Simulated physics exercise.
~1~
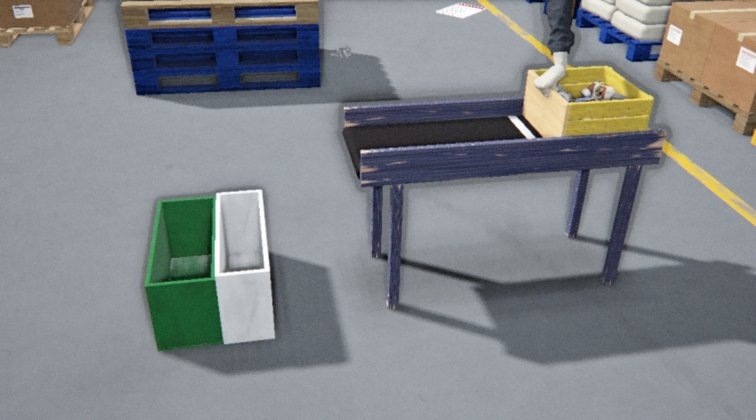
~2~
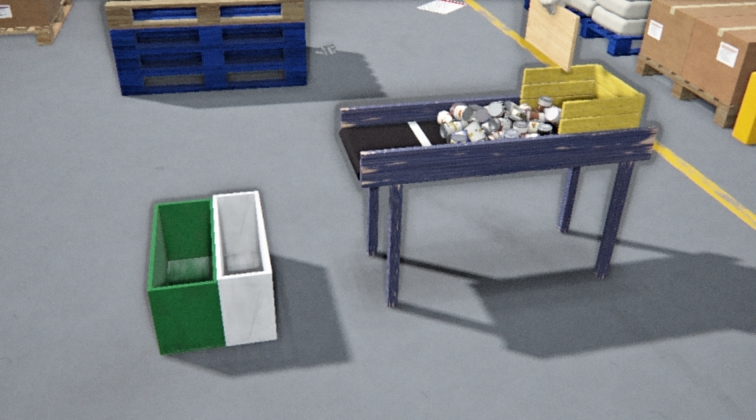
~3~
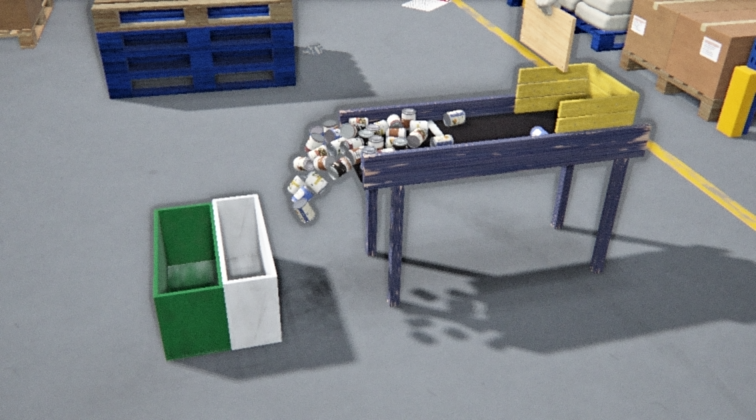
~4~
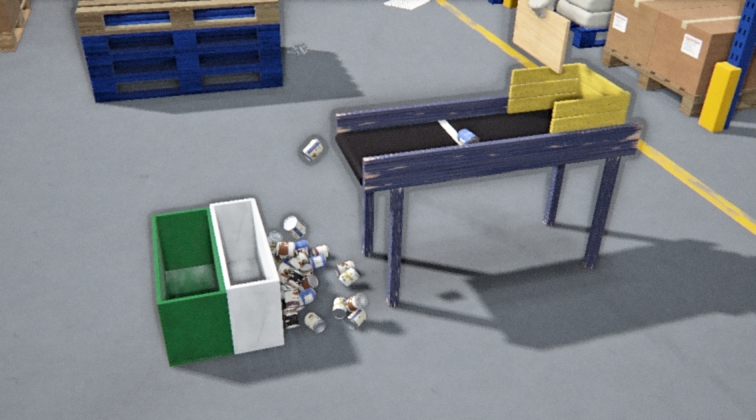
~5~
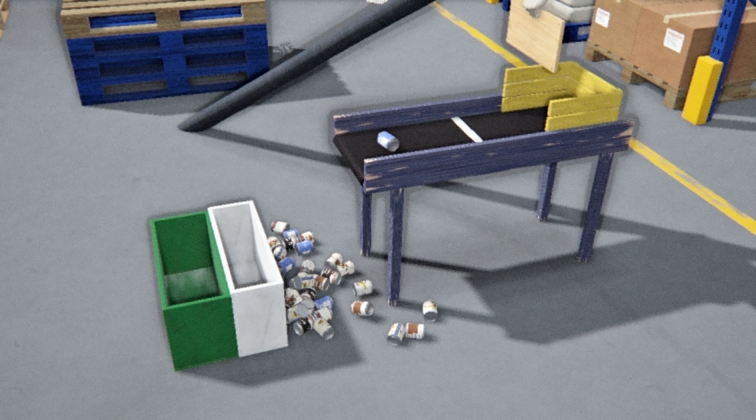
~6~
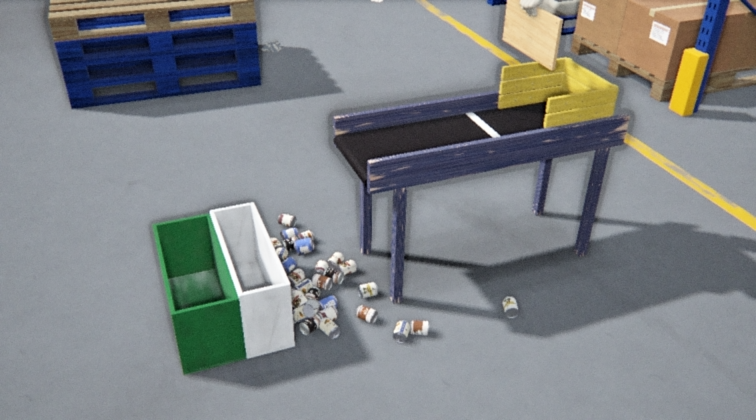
In the video, a hand lifts a gate on a yellow pen and a belt carries a load of small tins left, spilling them off its end. They fall short of the white tote and green bin, and all end scattered on the floor, with both containers empty.
